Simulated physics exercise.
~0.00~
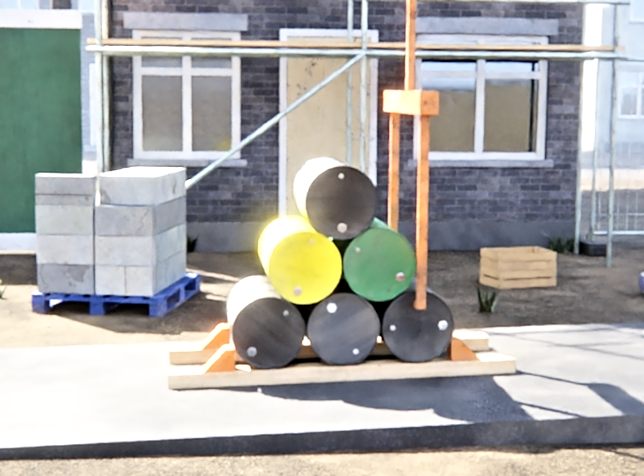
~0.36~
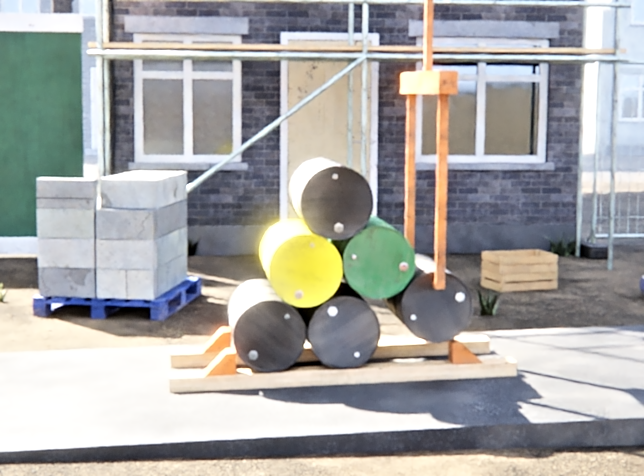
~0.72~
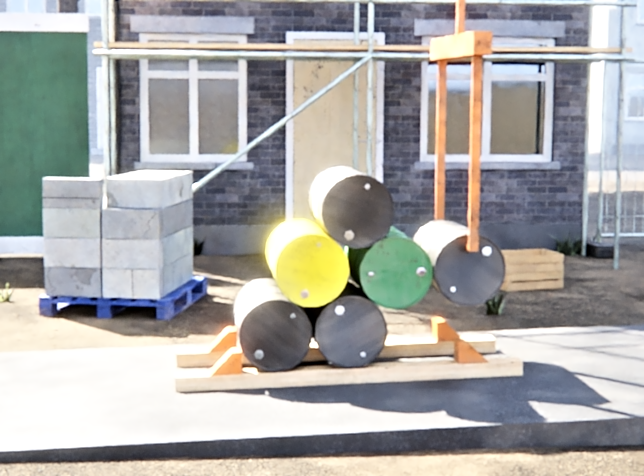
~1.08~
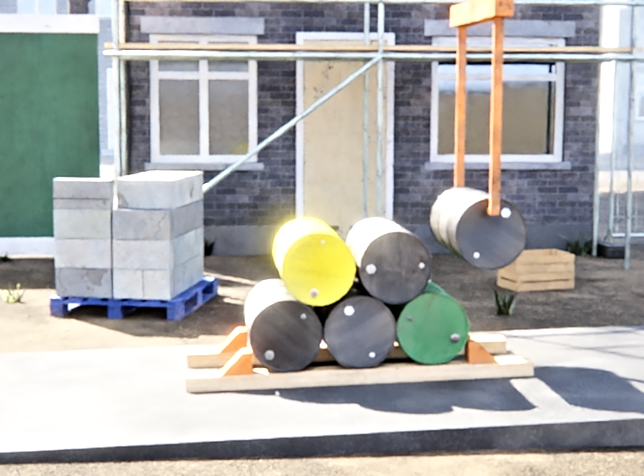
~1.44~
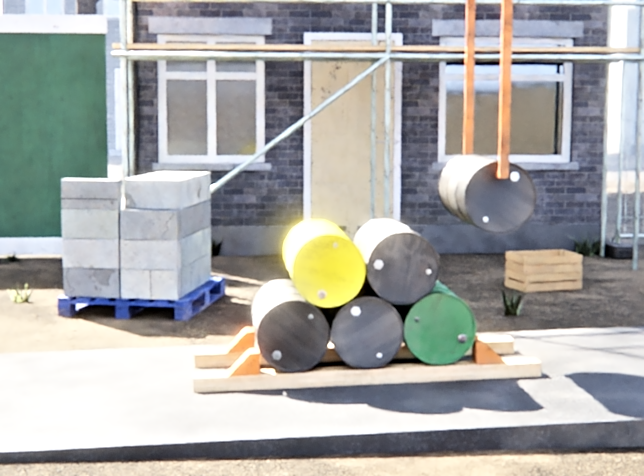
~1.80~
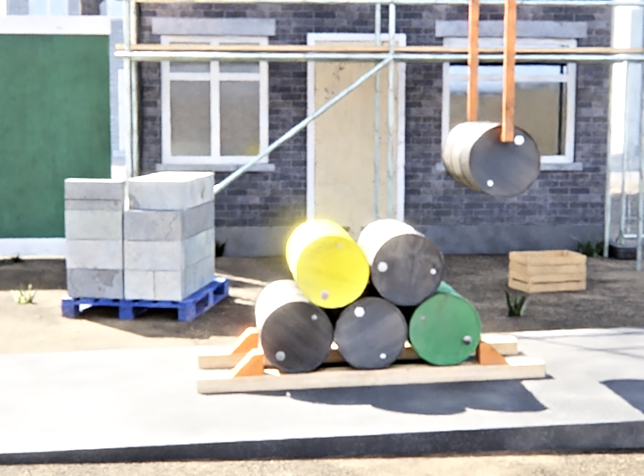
In this clip, an orange lifting frame pulls the bottom right black drum out of a stack of six and raises it to the upper right, while the green drum drops into its place, the top black drum settles beside the unmoved yellow one, and five remain stacked.
